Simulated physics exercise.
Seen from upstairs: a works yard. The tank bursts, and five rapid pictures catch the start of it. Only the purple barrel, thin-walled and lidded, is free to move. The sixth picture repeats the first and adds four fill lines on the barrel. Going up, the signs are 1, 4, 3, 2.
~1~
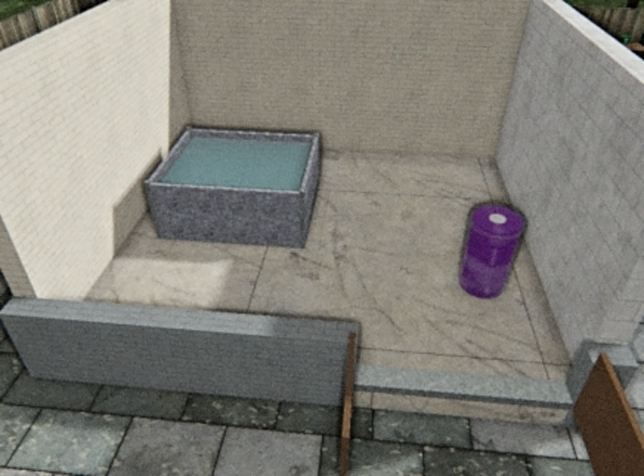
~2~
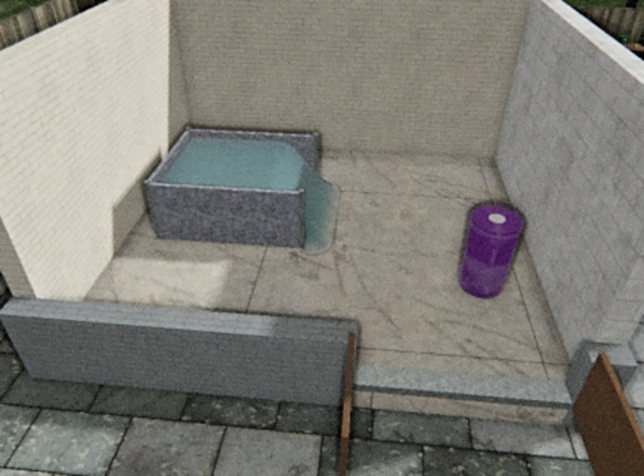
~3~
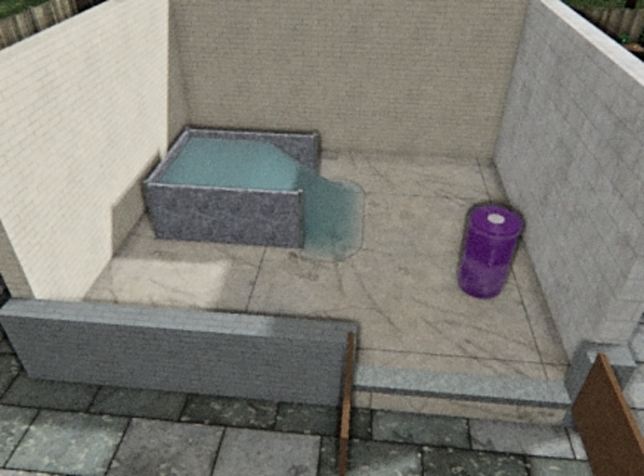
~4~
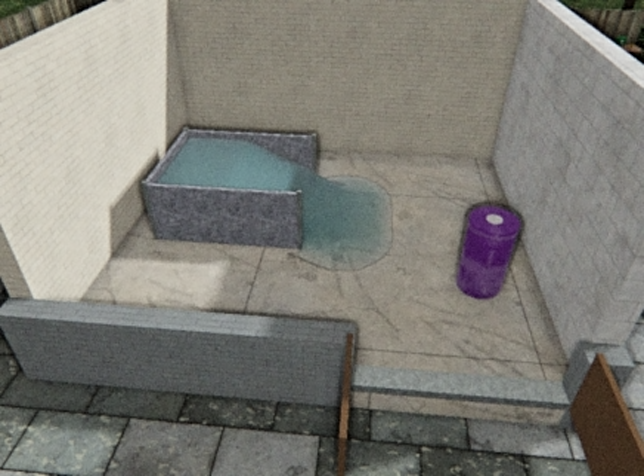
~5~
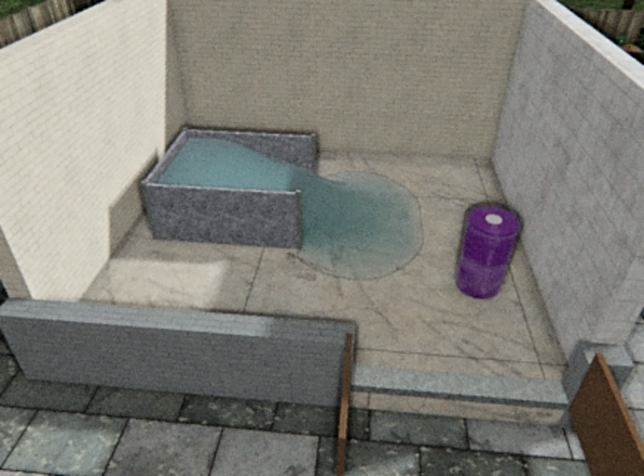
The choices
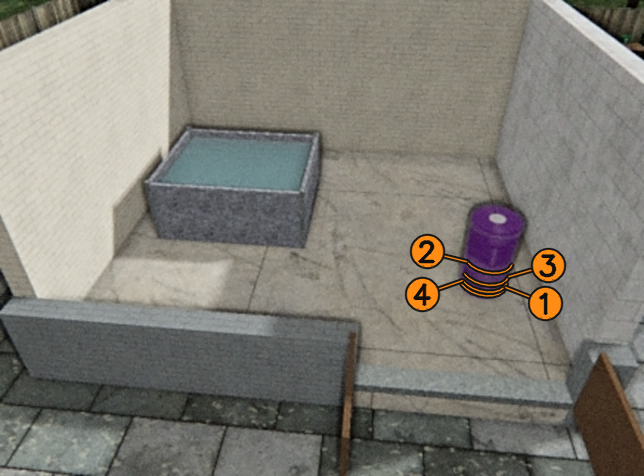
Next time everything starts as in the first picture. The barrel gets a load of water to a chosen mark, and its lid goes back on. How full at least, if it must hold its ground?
The limit is 2.
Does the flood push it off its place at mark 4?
Yes, it does.
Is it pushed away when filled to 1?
Yes, it does.
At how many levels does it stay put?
One of the four.
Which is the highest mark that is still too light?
Here it is mark 3.
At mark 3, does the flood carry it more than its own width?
Yes.
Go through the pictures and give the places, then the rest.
In the first picture, lid of the purple barrel at (498, 219); tank full, its middle at (240, 163); open gate at (468, 336).
In the second picture, 3 % of the ground under water, its edge towards the barrel at (321, 249).
In the third picture, 7 % of the ground under water, its edge towards the barrel at (347, 251).
In the fourth picture, 11 % of the ground under water, its edge towards the barrel at (382, 244).
In the fifth picture, lid of the purple barrel at (494, 220); 16 % of the ground under water, its edge towards the barrel at (408, 252).
In orange, 1 at (485, 295); 2 at (492, 273); 3 at (488, 285); 4 at (486, 292); from the bottom up 1, 4, 3, 2.
With 1, it is washed out through the gate.
With 2, it does not move.
With 3, it is pushed about twice its own width away.
With 4, it is washed out through the gate.
